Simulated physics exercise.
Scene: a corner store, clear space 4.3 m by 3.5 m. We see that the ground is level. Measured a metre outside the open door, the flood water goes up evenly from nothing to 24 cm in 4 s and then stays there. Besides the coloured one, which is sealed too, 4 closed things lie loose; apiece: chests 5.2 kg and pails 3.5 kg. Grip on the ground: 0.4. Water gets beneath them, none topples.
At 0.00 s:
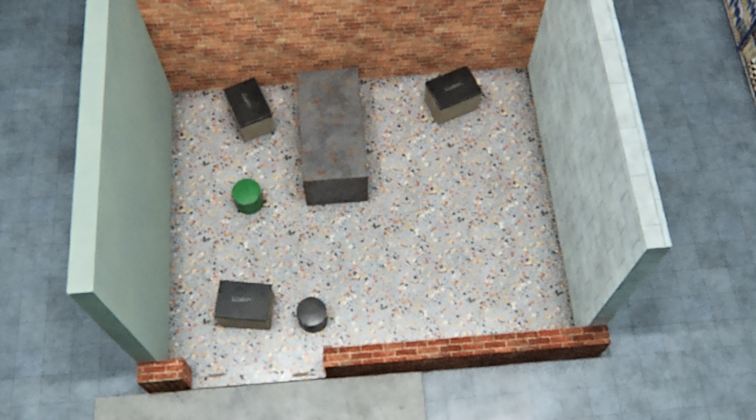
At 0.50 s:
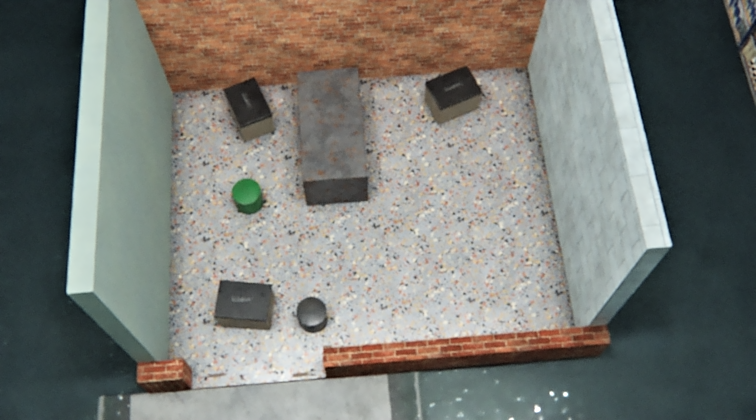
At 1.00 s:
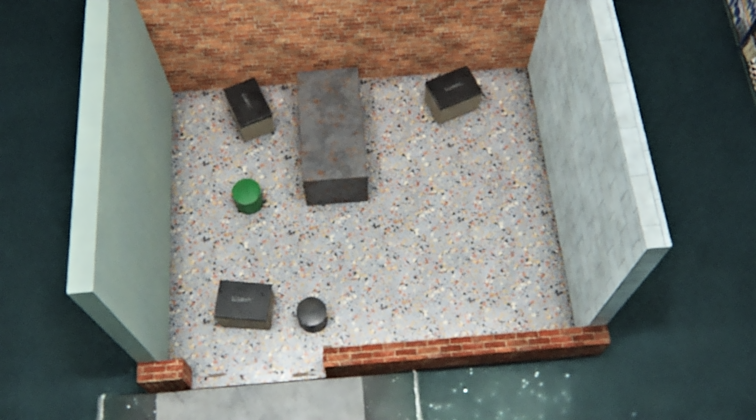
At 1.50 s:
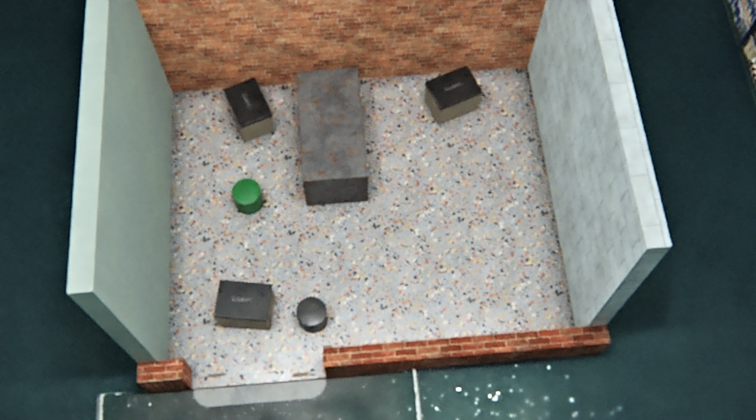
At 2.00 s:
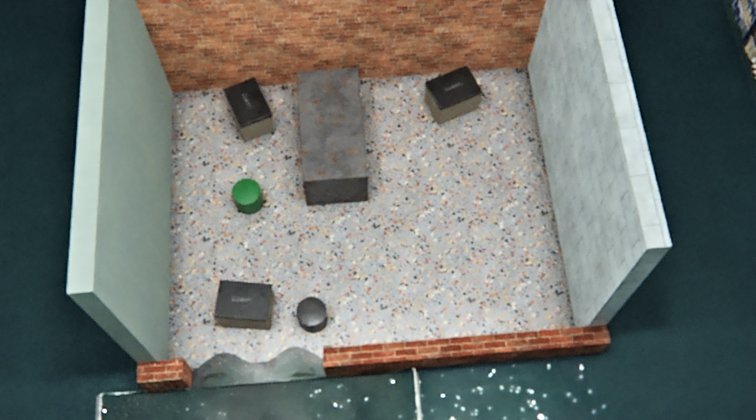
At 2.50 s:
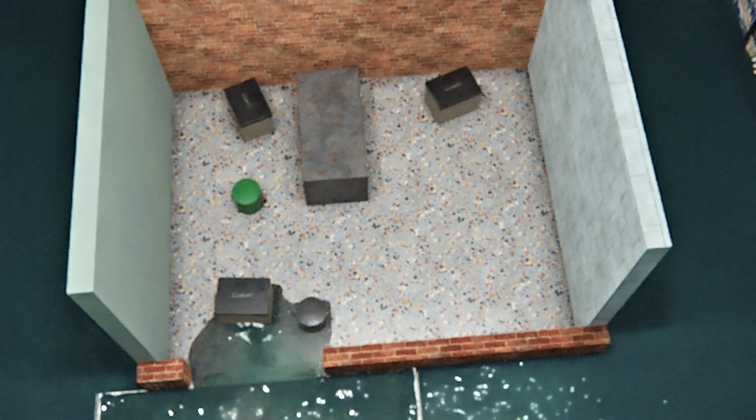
Dark water spreads over the ground outside a brick-and-pale-walled room, then creeps across the slab at the doorway gap in the low front wall. It crosses the threshold and fans over the speckled floor around the nearest dark chest and pail, while the green pail and other objects stay still.
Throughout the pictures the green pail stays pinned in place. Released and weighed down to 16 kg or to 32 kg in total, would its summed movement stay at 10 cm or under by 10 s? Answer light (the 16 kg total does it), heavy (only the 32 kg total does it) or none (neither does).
Heavy.
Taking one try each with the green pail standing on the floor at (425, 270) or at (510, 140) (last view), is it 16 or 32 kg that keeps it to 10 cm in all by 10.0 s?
Try by try, any option works; any option works.
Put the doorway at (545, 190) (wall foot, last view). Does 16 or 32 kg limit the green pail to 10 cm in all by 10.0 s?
That way, the small mass suffices.
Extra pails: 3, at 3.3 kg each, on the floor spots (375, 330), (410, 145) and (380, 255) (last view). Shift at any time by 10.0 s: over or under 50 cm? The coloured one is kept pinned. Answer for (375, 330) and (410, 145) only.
Note, in sequence: Not exceeded, not exceeded.
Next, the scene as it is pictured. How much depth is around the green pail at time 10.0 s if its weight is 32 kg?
About 21 cm.
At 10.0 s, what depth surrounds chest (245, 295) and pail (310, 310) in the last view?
First roughly 22 cm, second roughly 3 cm.
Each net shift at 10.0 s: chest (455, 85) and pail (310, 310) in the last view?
Respectively 100 and 60 centimetres.
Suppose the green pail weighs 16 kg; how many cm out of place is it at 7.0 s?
Around 20 centimetres out of place.
After 3.5 s the green pail would be 1 cm from its start with 16 kg and 0 cm from its start with 32 kg; 0 cm of water round it then.
After 4.5 s the green pail would be 1 cm from its start with 16 kg and 0 cm from its start with 32 kg; 6 cm of water round it then.
After 7.0 s the green pail would be 21 cm from its start with 16 kg and 0 cm from its start with 32 kg; 11 cm of water round it then.
After 10.0 s the green pail would be 68 cm from its start with 16 kg and 0 cm from its start with 32 kg; 21 cm of water round it then.
